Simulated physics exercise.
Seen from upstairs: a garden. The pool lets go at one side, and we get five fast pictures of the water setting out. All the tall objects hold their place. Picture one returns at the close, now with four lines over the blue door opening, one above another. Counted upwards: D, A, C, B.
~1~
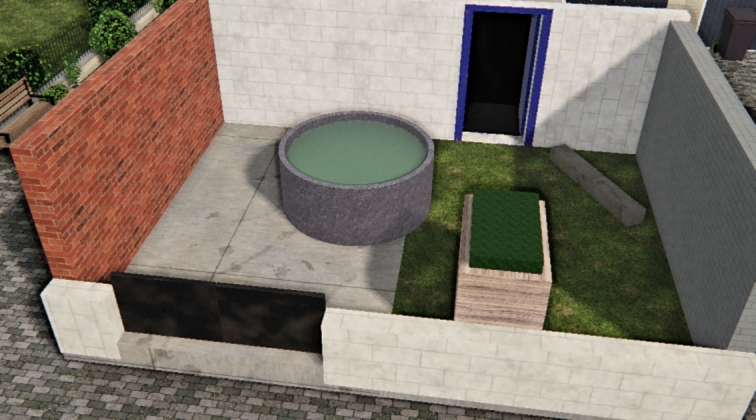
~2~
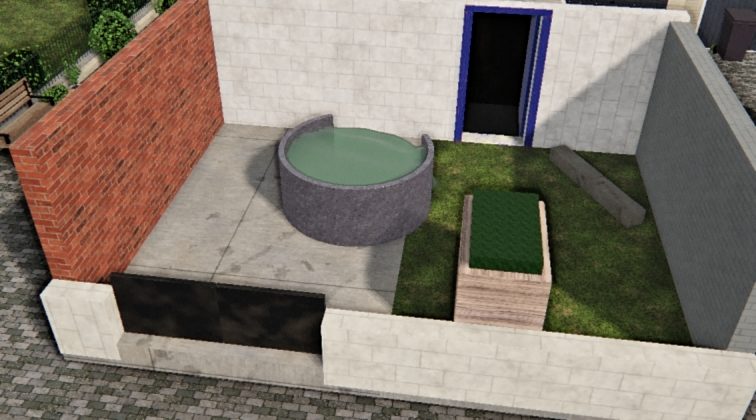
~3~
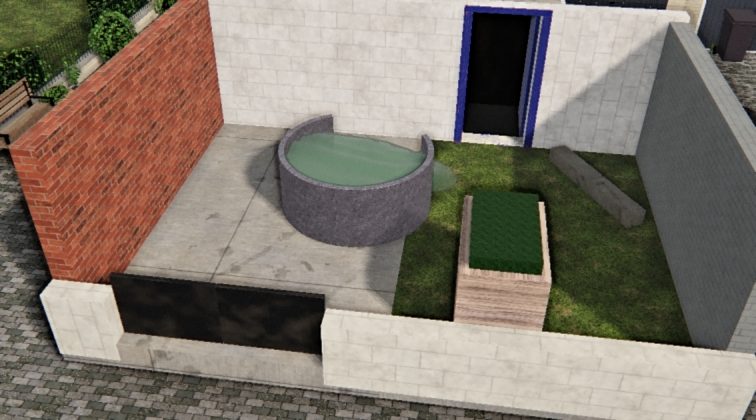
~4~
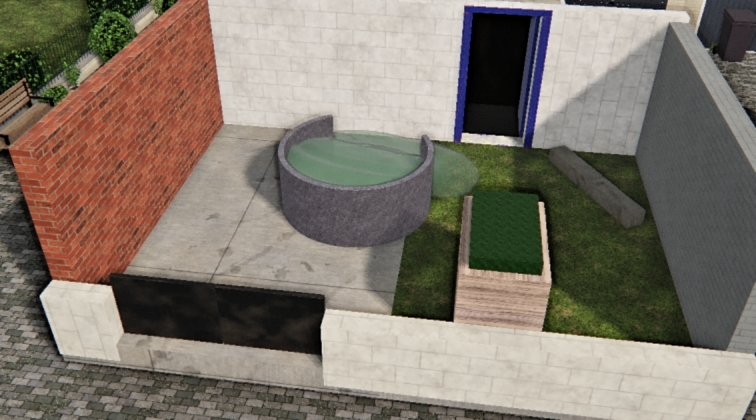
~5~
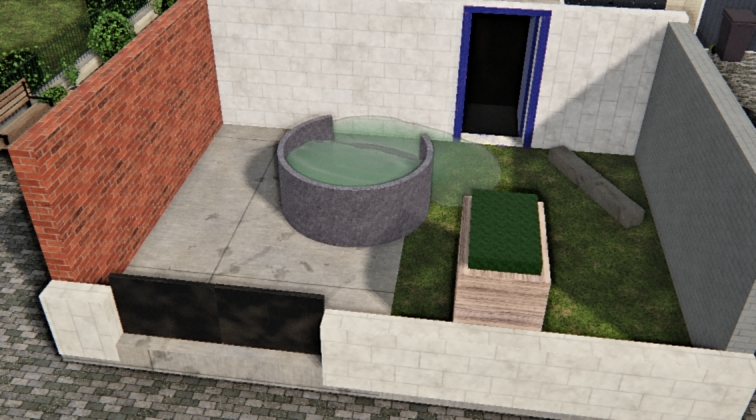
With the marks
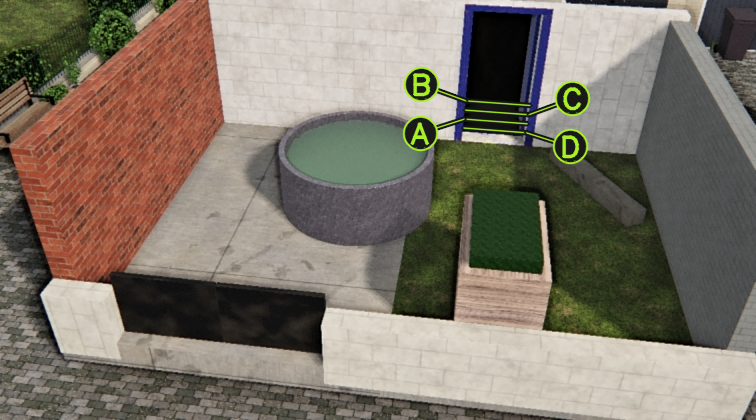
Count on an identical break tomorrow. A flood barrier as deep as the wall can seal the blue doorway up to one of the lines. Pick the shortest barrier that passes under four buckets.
Go for D.
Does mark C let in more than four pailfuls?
No, that is safe.
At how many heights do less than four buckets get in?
All four.
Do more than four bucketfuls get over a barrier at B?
No, not at all.
On the marked copy, A at (495, 121); B at (497, 103); C at (496, 112); D at (494, 130); from the bottom up D, A, C, B.
With A, nothing gets over.
With B, nothing gets over.
With C, nothing gets over.
With D, a splash gets over, under a bucket.
